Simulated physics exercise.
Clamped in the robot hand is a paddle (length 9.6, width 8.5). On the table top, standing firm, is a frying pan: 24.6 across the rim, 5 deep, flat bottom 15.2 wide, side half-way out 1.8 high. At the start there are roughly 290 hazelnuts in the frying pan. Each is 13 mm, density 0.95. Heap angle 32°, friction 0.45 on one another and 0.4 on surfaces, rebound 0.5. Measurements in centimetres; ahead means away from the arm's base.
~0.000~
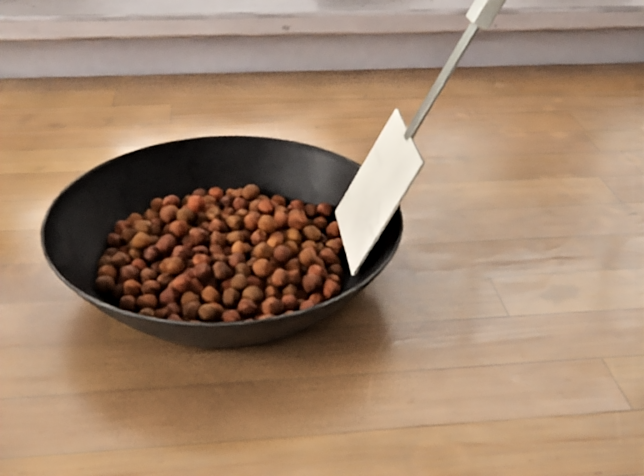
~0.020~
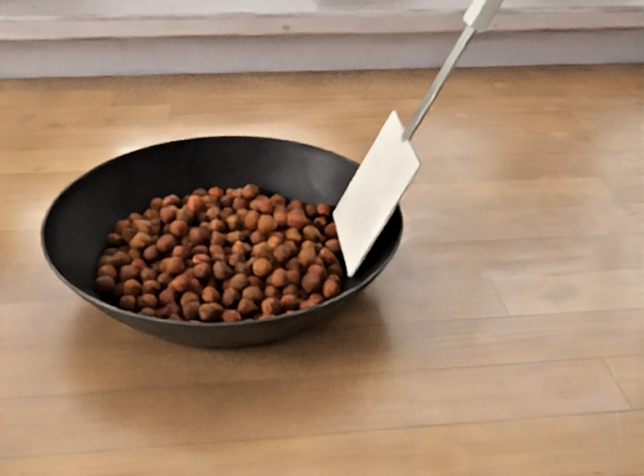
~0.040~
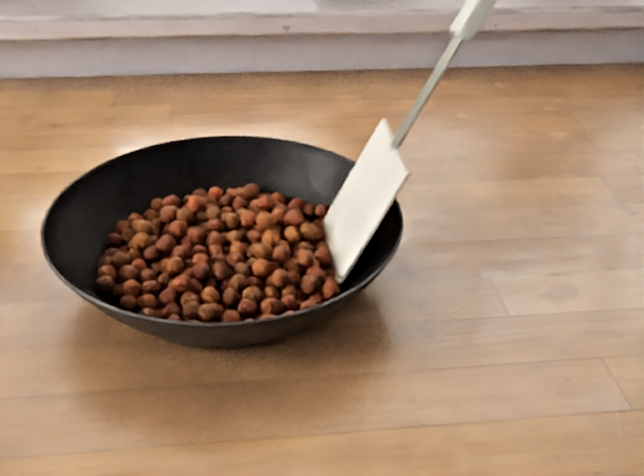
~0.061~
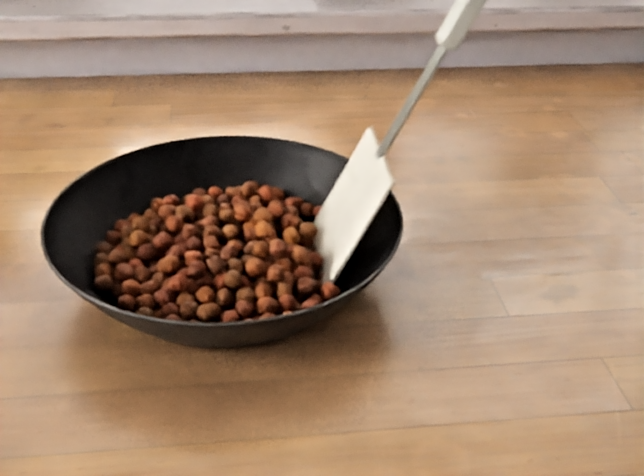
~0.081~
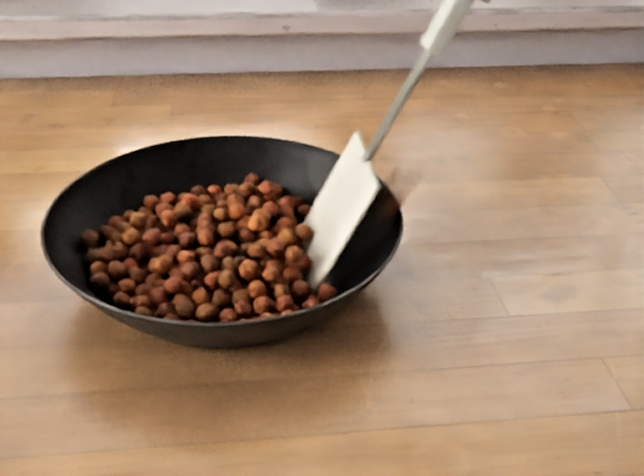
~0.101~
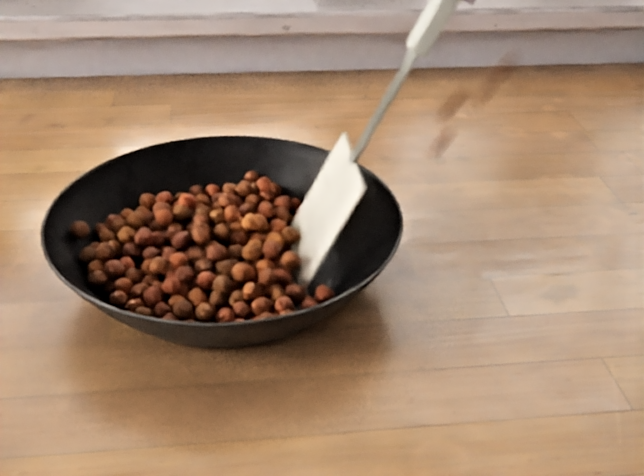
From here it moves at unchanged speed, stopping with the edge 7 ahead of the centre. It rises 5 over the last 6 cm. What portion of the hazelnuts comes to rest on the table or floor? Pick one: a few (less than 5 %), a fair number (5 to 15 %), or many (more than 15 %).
A fair number, 5 to 15 %.
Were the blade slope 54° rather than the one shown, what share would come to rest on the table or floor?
Result, estimated: 5 %.
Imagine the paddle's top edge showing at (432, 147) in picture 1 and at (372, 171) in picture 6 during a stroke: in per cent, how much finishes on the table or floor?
Around 15 per cent finishes there.
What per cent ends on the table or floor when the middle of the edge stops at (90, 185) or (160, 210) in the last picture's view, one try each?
Respectively about 25 and 0 percent end on the table or floor.
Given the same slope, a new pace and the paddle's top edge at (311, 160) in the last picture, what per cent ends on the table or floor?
Estimate: Close to 20 %.
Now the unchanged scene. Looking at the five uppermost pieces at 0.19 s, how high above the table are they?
24 cm or so.
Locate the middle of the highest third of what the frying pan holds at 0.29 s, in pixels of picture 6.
It is centred at about (135, 225).
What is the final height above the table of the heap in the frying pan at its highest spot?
Height at the end: Around 6.0 cm.
After 0.19 s, sloping 64°, highest piece 45 above the table; 288 in the frying pan, 3 on the blade or in flight.
After 0.29 s, sloping 64°, highest piece 66 above the table; 288 in the frying pan, 3 on the blade or in flight.
After 0.53 s, sloping 64°, highest piece 81 above the table; 268 in the frying pan, 15 on the table or floor, 8 on the blade or in flight.
After 1.58 s, sloping 64°, highest piece 6 above the table; 268 in the frying pan, 23 on the table or floor.
In the end, 268 in the frying pan, 23 on the table or floor. That is 8 % on the table or floor.
